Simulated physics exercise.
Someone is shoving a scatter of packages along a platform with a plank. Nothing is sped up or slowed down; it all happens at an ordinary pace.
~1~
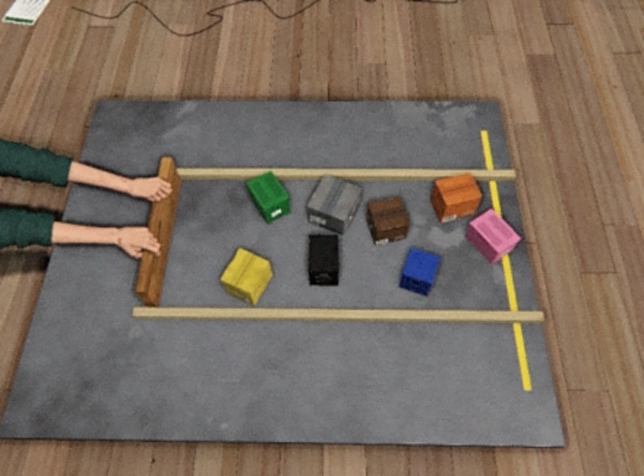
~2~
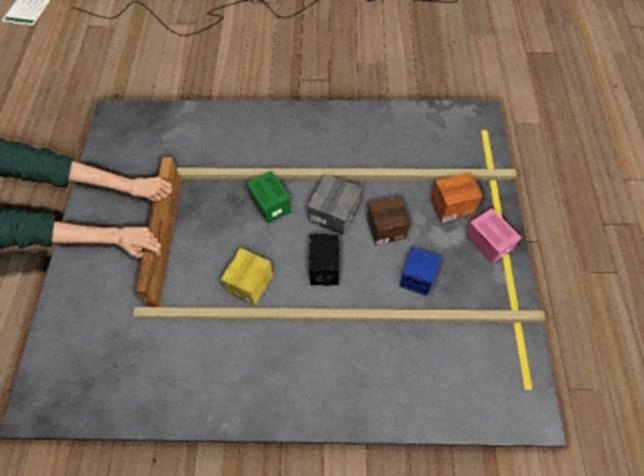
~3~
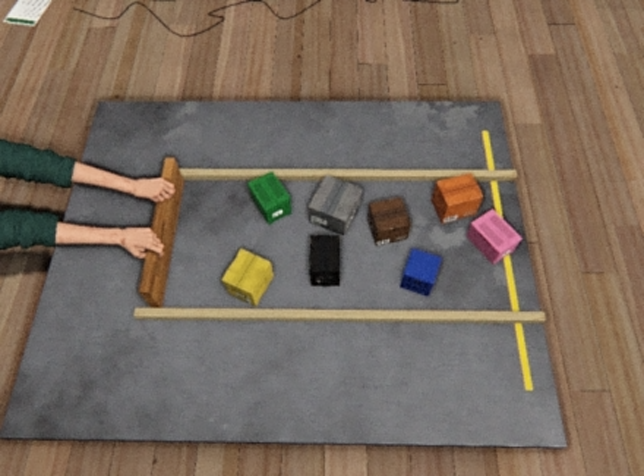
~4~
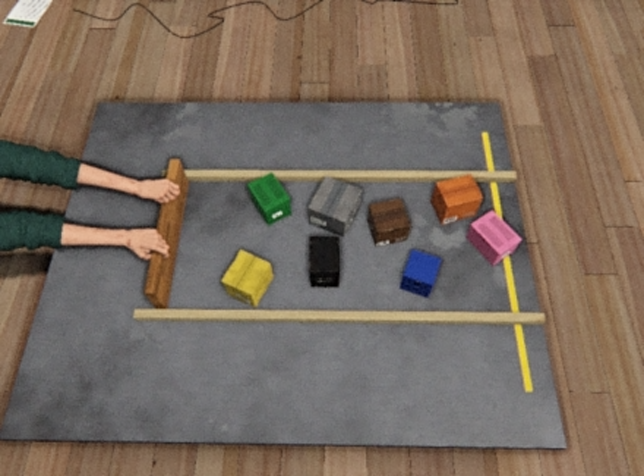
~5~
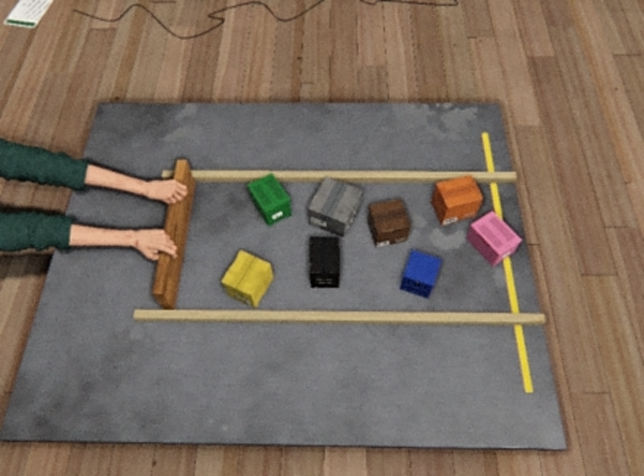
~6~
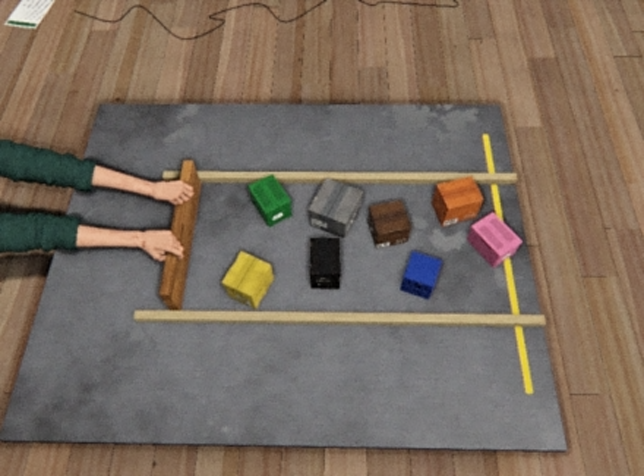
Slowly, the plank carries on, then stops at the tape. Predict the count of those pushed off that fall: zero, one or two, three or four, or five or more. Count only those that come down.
I expect at least five to drop off the edge.
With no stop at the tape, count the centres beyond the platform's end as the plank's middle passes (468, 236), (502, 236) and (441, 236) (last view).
Per position: 3 / 6 / 1.
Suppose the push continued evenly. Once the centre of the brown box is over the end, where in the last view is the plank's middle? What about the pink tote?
The middle is at (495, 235) when it's the brown box, and at (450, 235) when it's the pink tote.
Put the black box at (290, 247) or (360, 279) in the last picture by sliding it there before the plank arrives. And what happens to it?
It keeps its place, then topples off.
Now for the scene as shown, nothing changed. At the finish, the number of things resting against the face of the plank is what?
That comes to 2.
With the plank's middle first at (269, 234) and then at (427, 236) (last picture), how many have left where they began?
Counts: 2, 8.
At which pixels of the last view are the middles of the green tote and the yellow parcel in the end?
You'll find the green tote at roughly (517, 208) and the yellow parcel at roughly (533, 278).
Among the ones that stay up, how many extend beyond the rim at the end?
I make it 2.
Soon after, none off yet; pink tote at rest near (493, 241); orange box at rest near (457, 202); blue crate at rest near (420, 276).
After that, none off yet; pink tote displaced a little near (513, 249); orange box displaced about its own width near (487, 199); blue crate displaced well along near (479, 275).
In the end, the number that fall off is five or more; gone, black box, grey parcel, brown box, blue crate, orange box and pink tote.
